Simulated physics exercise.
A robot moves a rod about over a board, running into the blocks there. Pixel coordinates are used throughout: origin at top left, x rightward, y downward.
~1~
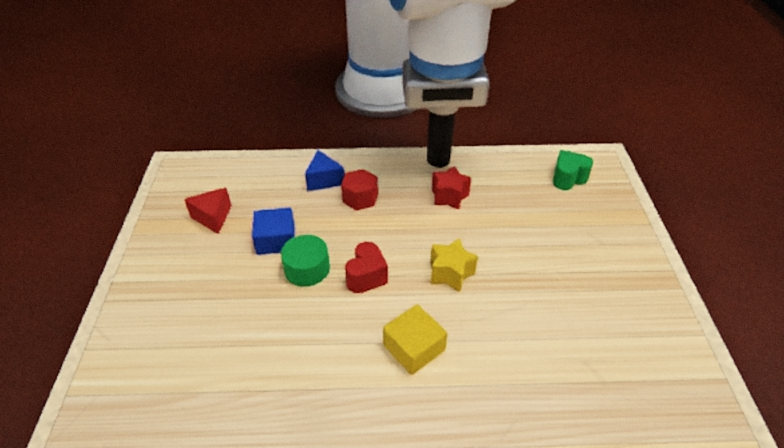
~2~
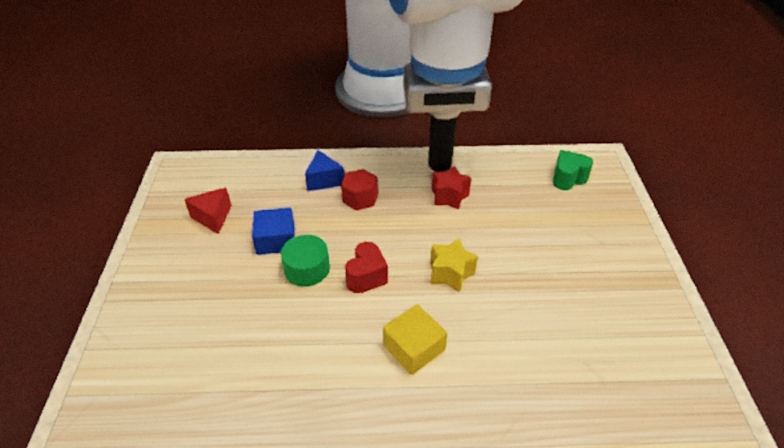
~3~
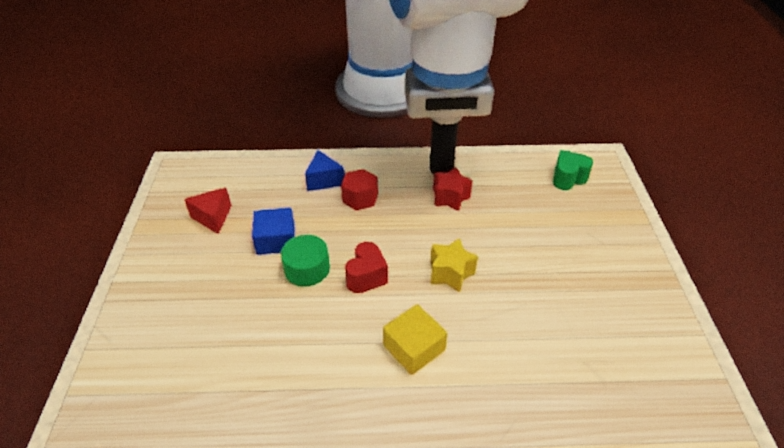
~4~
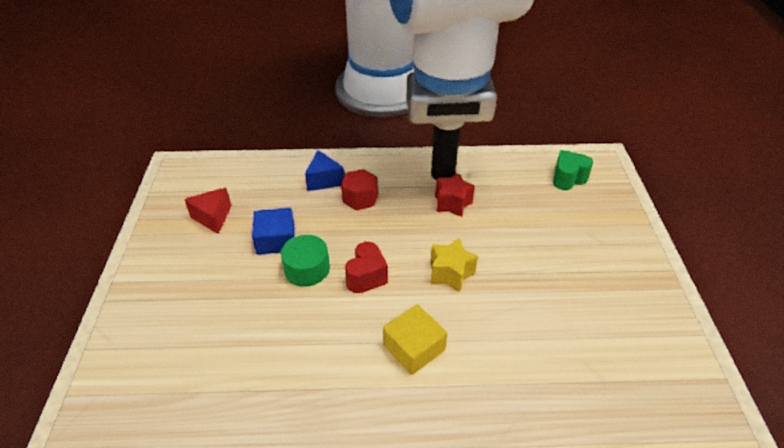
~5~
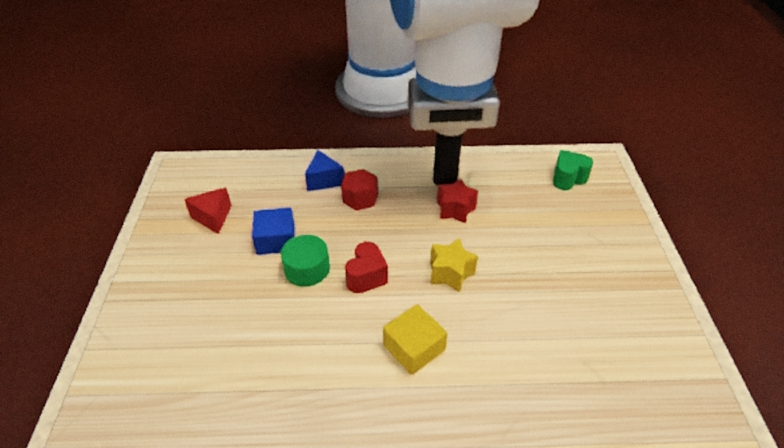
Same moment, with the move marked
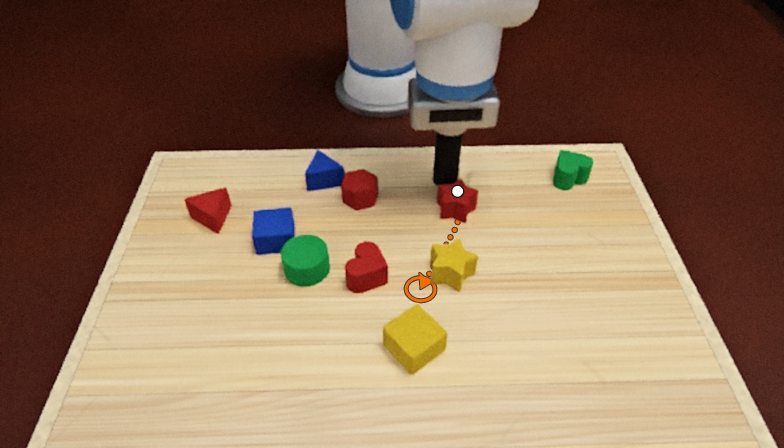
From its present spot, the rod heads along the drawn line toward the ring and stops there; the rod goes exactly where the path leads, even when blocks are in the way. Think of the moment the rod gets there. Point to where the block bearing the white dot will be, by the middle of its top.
The point I'd pick in the picture is (480, 232).
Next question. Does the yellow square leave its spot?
No
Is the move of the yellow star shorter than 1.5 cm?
No - that is not the case.
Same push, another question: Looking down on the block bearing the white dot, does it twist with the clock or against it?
Anticlockwise.
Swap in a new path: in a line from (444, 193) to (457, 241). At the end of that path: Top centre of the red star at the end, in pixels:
At pixel (487, 232).
The drawn path runs from (444, 193) by way of (458, 222) and (441, 254) to (421, 289); the dot is on the red star.
What follows on the original path. One third of the way, rod (459, 212); red star (477, 222).
Two thirds of the way, rod (441, 244); yellow star (453, 259); red star (480, 232), turned 50° anticlockwise.
At the end, rod (421, 278); red heart not moved; yellow square not moved; yellow star (455, 277), turned 55° anticlockwise; red star (480, 232), turned 50° anticlockwise.
